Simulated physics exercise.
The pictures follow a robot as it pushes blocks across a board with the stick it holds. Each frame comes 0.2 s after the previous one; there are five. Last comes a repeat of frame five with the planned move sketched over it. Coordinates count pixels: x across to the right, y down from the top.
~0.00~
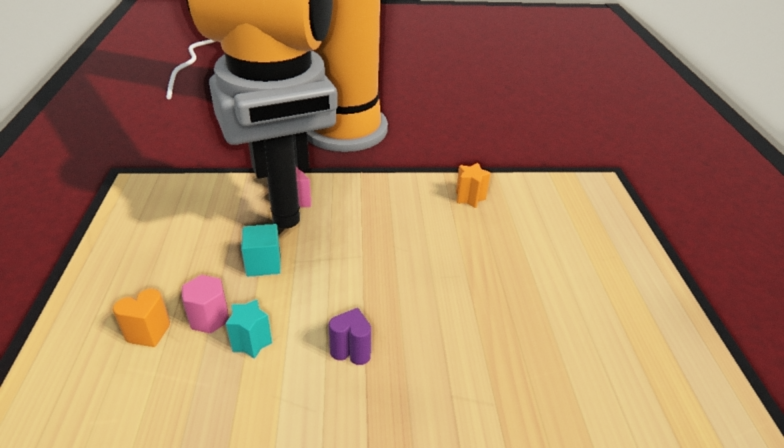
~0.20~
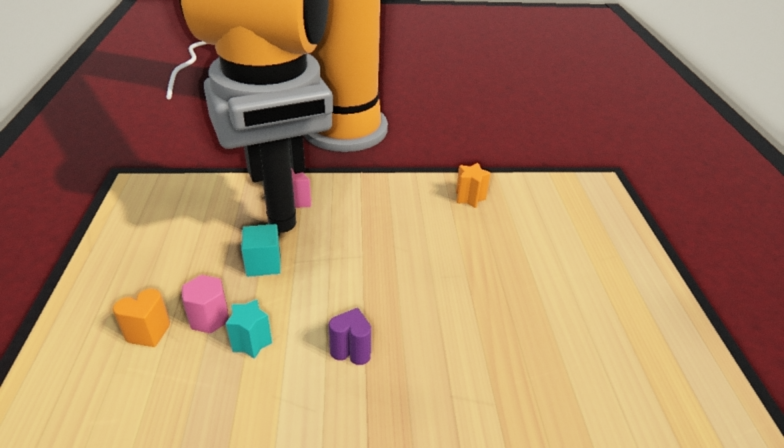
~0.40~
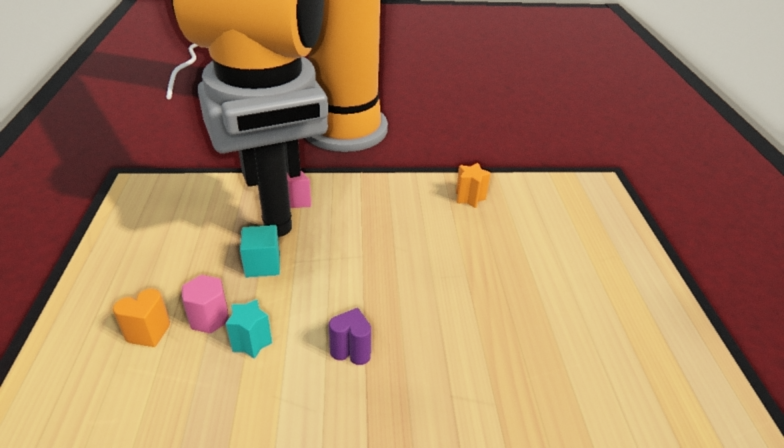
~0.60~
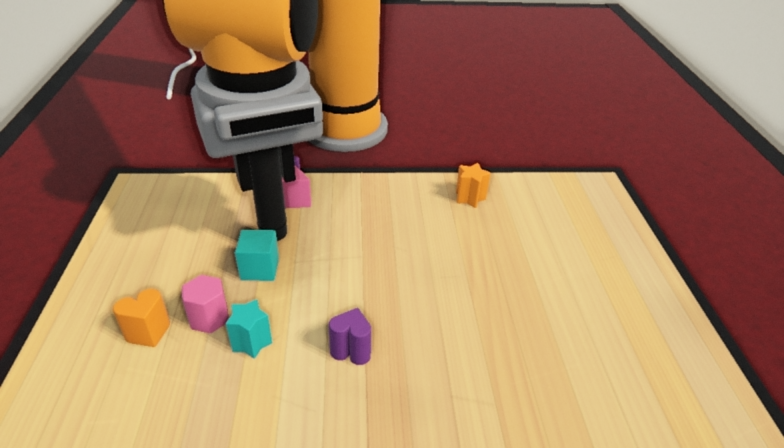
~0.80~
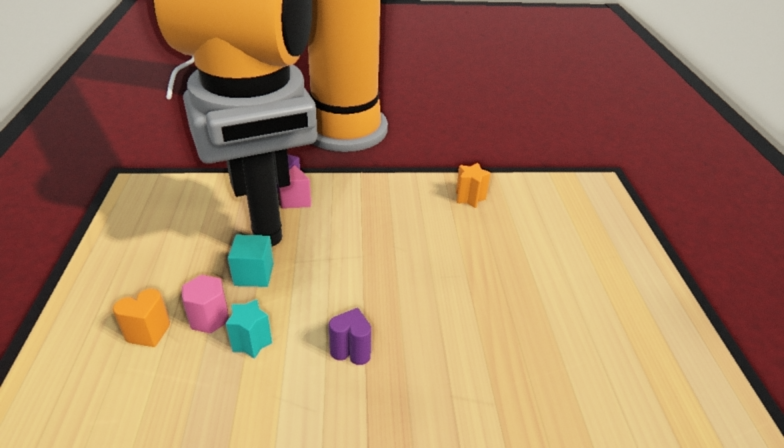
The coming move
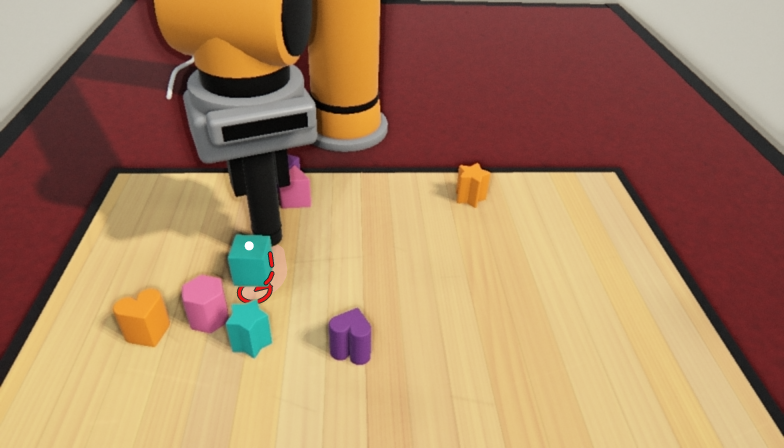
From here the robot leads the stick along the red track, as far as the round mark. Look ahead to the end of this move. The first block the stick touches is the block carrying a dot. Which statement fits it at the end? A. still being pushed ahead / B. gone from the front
Choice A: Still being pushed ahead.
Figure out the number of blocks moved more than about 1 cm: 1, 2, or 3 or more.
My guess is two.
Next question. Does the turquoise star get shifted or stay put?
In the end it has not been moved.
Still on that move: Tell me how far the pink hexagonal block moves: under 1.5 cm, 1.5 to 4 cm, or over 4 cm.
It will fall in the middle band, 1.5 to 4 cm.
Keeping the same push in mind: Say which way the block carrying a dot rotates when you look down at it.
In a top view, it turns clockwise.
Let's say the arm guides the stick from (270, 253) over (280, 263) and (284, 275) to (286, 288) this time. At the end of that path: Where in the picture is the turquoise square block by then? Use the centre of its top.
Located at (248, 263).
The drawn path runs from (270, 253) by way of (272, 266) and (269, 280) to (255, 291); the dot is on the turquoise square block.
What follows on the original path. Halfway along, stick (270, 259); turquoise square block (241, 261), turned 40° clockwise.
At the end, stick (252, 276); pink hexagonal block (184, 300), turned 15° clockwise; turquoise star not moved; turquoise square block (220, 279), turned 45° clockwise.
